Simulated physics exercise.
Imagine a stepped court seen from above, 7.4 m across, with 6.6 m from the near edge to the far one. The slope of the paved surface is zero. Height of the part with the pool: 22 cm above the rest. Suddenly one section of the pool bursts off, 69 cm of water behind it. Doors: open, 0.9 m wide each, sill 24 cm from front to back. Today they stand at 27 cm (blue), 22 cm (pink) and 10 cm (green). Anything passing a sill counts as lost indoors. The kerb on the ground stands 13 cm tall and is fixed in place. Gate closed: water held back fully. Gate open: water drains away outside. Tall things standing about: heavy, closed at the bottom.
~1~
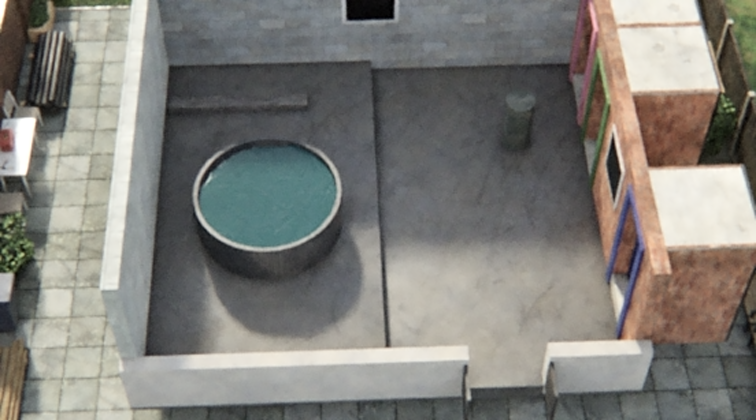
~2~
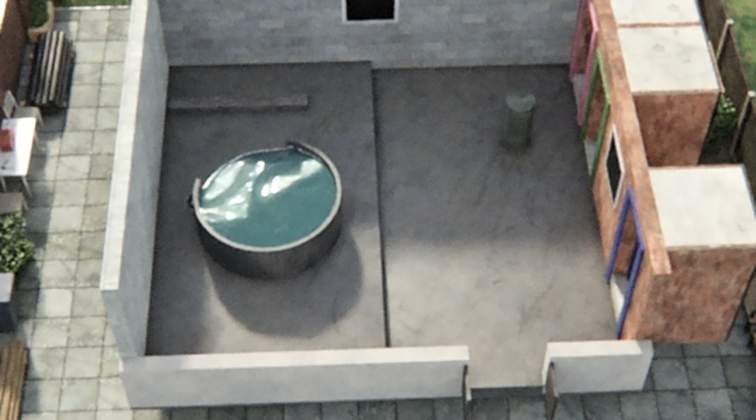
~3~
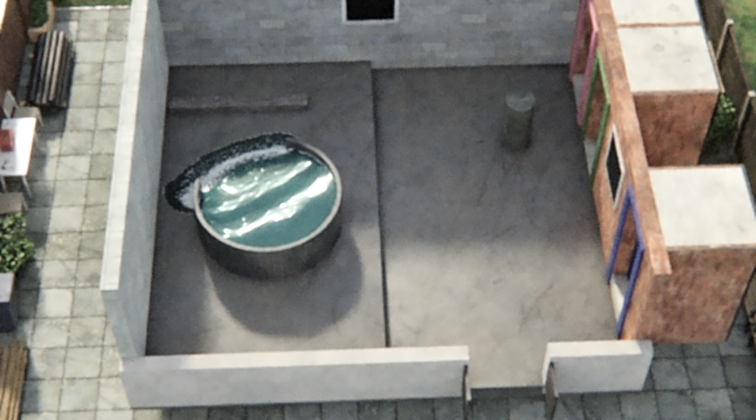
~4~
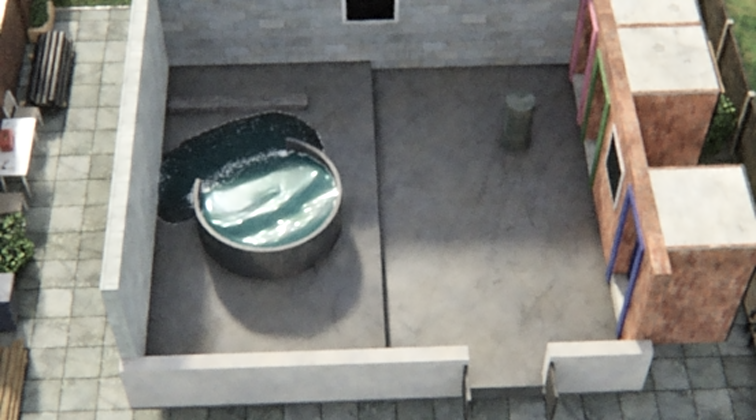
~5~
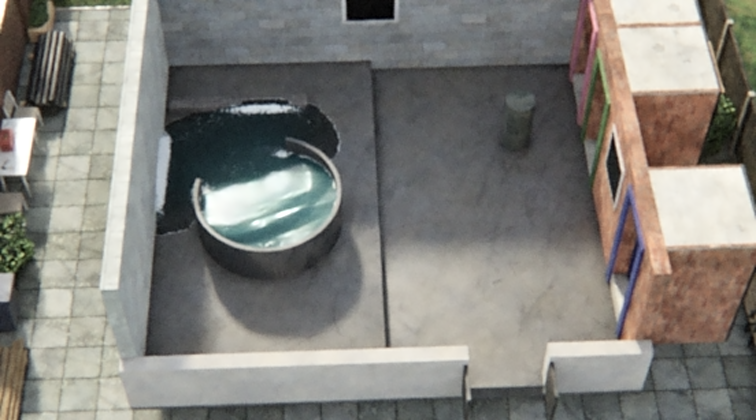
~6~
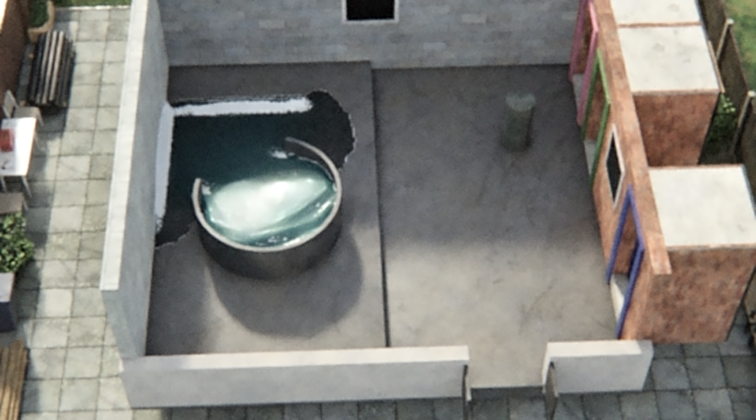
The clip opens on a high view of a walled grey court with a round pool of still, blue-green water. A section of the pool's far rim breaks away and water surges out behind it, spreading dark across the floor to the left and back walls, while the pool's surface churns white.
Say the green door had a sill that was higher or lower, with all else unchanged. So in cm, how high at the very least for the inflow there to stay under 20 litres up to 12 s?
At least 6 cm or so.
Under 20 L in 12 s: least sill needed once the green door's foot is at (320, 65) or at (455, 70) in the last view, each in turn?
Roughly 11.5 cm for the first and 6.0 cm for the second.
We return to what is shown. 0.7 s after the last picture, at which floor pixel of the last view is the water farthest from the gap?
Roughly at (376, 73) in the last view.
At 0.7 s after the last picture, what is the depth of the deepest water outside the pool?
Around 60 centimetres.
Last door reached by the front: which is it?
That would be the blue one.
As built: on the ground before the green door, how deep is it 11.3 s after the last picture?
Some 5.0 cm.
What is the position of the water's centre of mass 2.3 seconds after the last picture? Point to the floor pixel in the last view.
Look at about (256, 146) in the last view.
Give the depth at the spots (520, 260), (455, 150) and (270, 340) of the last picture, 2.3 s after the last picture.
Approx. 0 / 0 / 0 cm.
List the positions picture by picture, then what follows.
In the first frame, still water, 69 cm deep, in the pool at (268, 195); the green door at (595, 125) is dry.
In the second frame, the gap is on the far side, the front 0.3 m out at a hidden place; the back of the pool holds 69 cm.
In the third frame, the front is at (170, 187), 0.8 m from the gap on the far side; 1.5 m2 of floor is wet, 69 cm left at the back.
In the fourth frame, the gap is on the far side, the front 1.2 m out at (264, 116); the back of the pool holds 69 cm.
In the fifth frame, water pours out on the far side and has run 1.7 m, to (172, 126); about 8 cm deep outside, 67 cm at the back.
In the sixth frame, the gap is on the far side, the front 2.2 m out at (167, 104); the back of the pool holds 58 cm; the green door at (595, 125), 6.1 m from the gap, is still 4.3 m from the nearest water.
Then, 0.7 s after the last picture water covers 20 % of the floor, deepest (60 cm) near (169, 70); it has not reached the green door.
Then, 2.3 s after the last picture water covers 35 % of the floor, deepest (34 cm) near (169, 70); it has not reached the green door.
Then, 11.3 s after the last picture water covers 95 % of the floor, deepest (13 cm) near (393, 377); 5 cm at the green door, 0 litres in over its 10 cm sill.
At the green door as built, the water peaked near 10 cm, 7.3 s after the last picture.
With a sill of 5.5 cm, 25 litres would have come in within the 12 s; with 6.5 cm, 15 litres. So under 20 litres takes about 6 cm.
